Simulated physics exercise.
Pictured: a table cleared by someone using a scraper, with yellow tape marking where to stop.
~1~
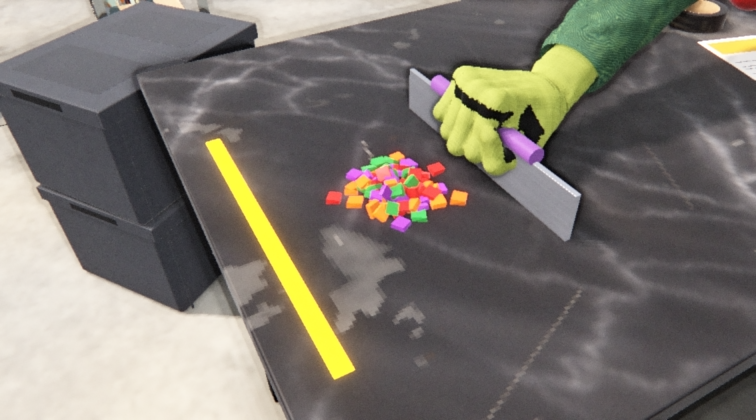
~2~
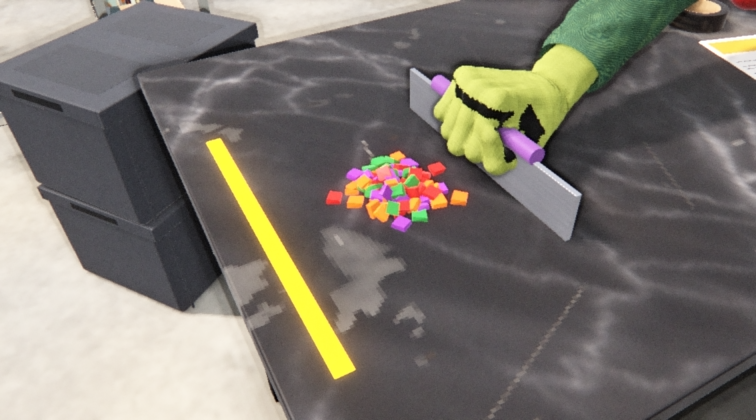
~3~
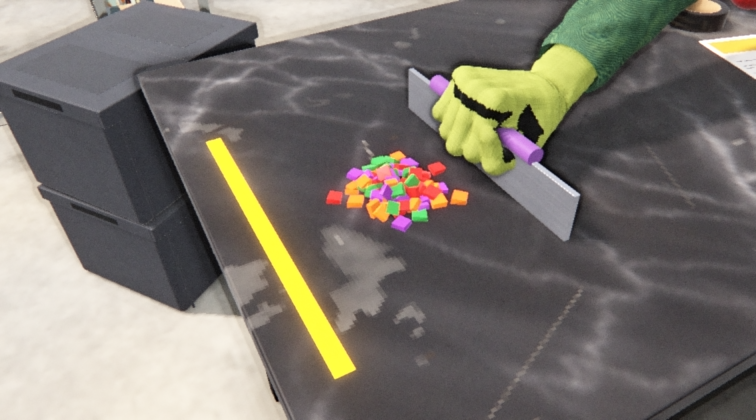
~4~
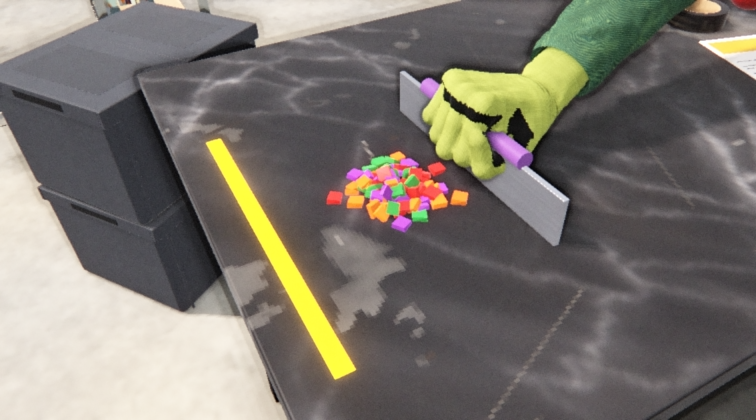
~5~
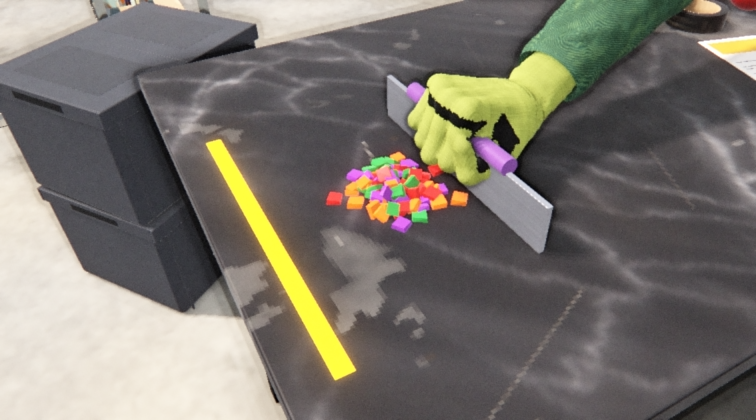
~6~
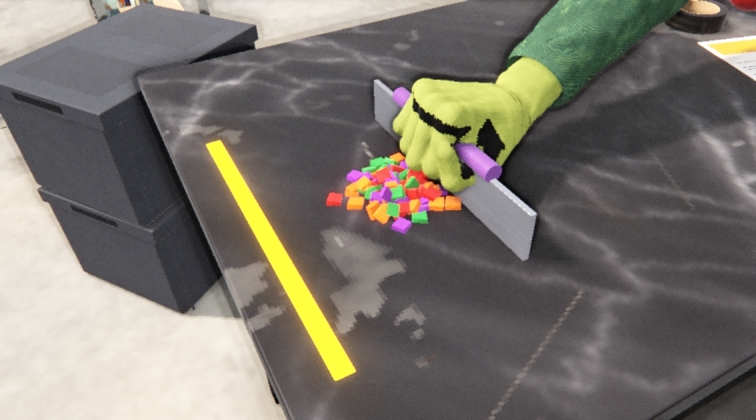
A gloved hand held a gray scraper still on a dark table, then slid it left toward the yellow tape, reaching the heap of colorful tiles and nudging a few of them.
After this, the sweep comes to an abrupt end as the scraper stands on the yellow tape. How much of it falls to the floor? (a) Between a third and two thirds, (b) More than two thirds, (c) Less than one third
(a) Between a third and two thirds.
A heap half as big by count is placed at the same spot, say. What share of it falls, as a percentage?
It would be roughly 20 percent.
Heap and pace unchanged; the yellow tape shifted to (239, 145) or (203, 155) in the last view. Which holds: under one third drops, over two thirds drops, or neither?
Taking the two placings in order, the share is less than a third and then over two thirds.
Soon after the last picture, scraper still moving, near (348, 166); heap all on the table, its front near (269, 226).
A little later, scraper stopped at the yellow tape; heap about a third over the edge.
Later still, scraper stopped at the yellow tape; heap about half over the edge.
At rest, scraper stopped at the yellow tape; heap about half over the edge.
